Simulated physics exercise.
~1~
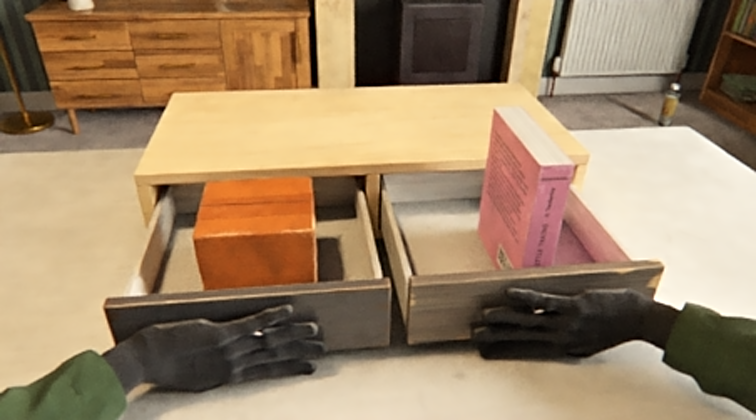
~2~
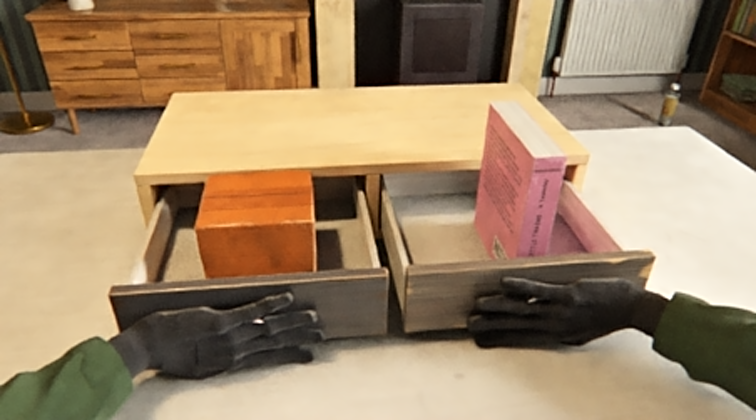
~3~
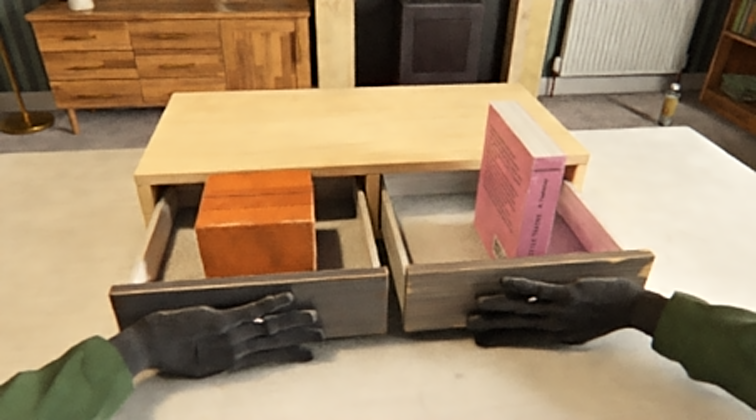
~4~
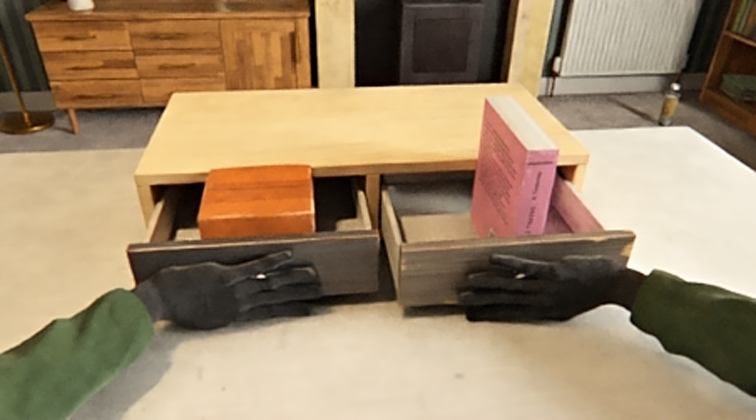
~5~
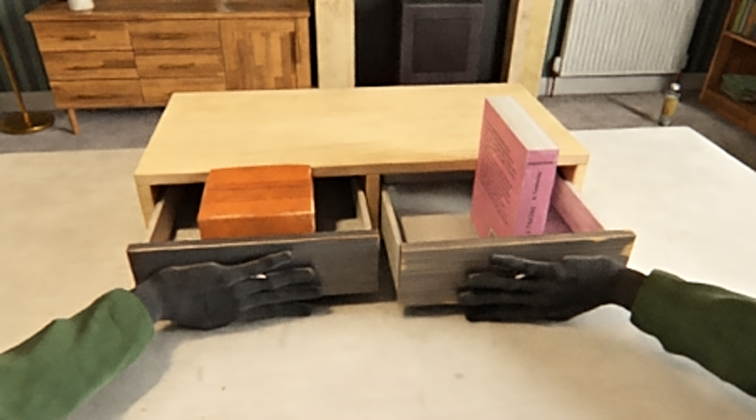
In a living room, gloved hands push two drawers partway in, leaving both still open.
